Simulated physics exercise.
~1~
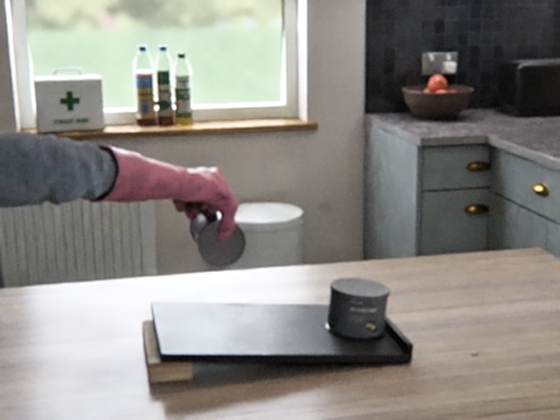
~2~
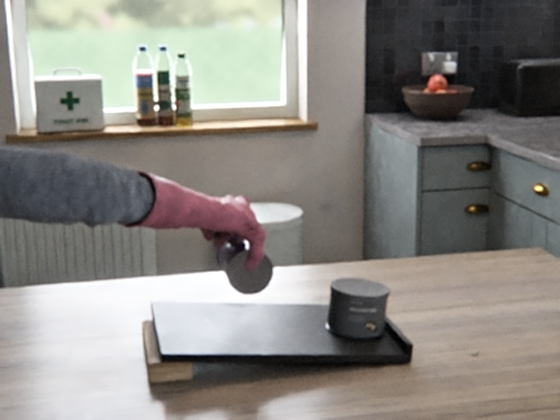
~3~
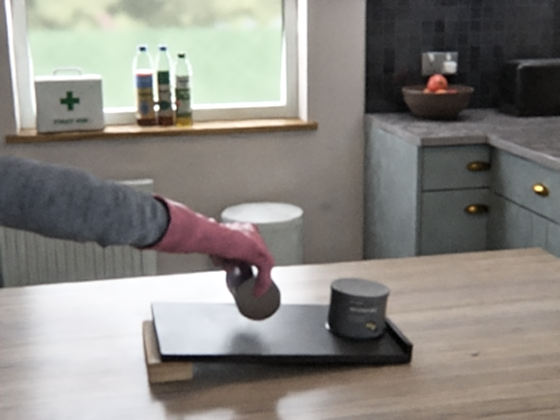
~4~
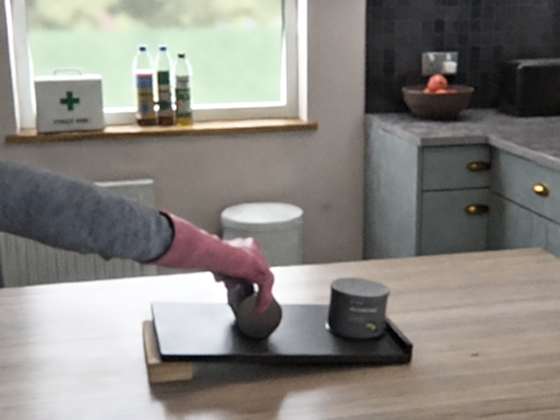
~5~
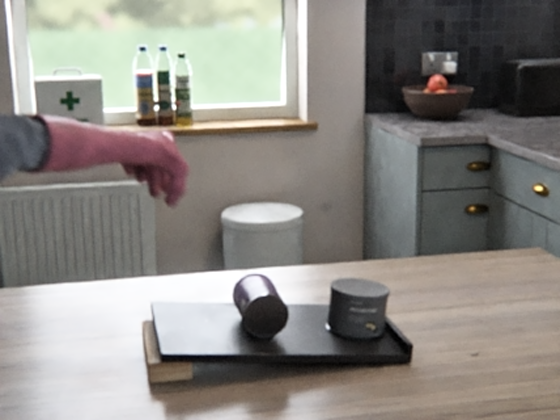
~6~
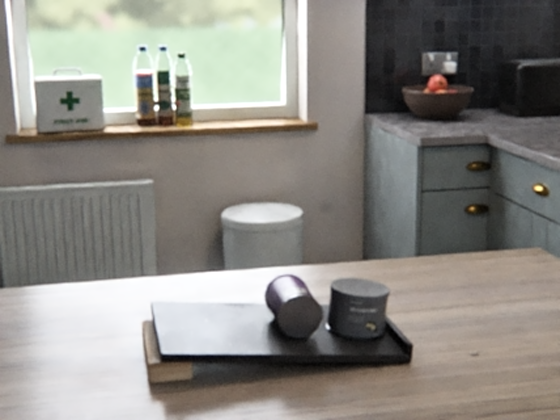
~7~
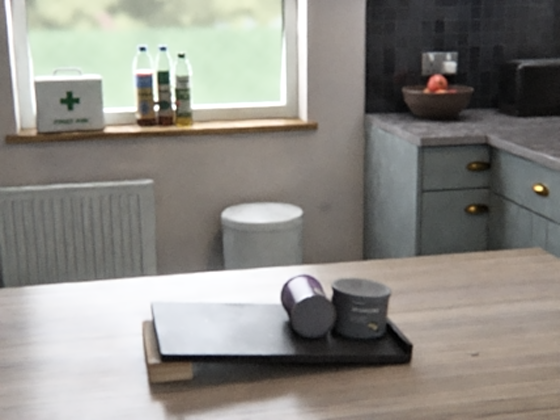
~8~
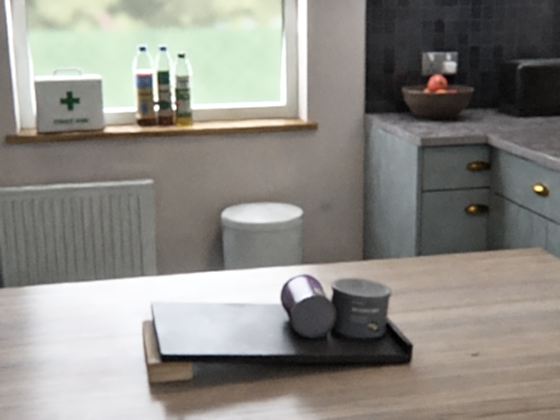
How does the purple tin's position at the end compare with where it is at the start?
At the start the purple tin is held in the air above the left part of the board. At the end it lies on its side lower down and further right, on the board just left of the grey tub.
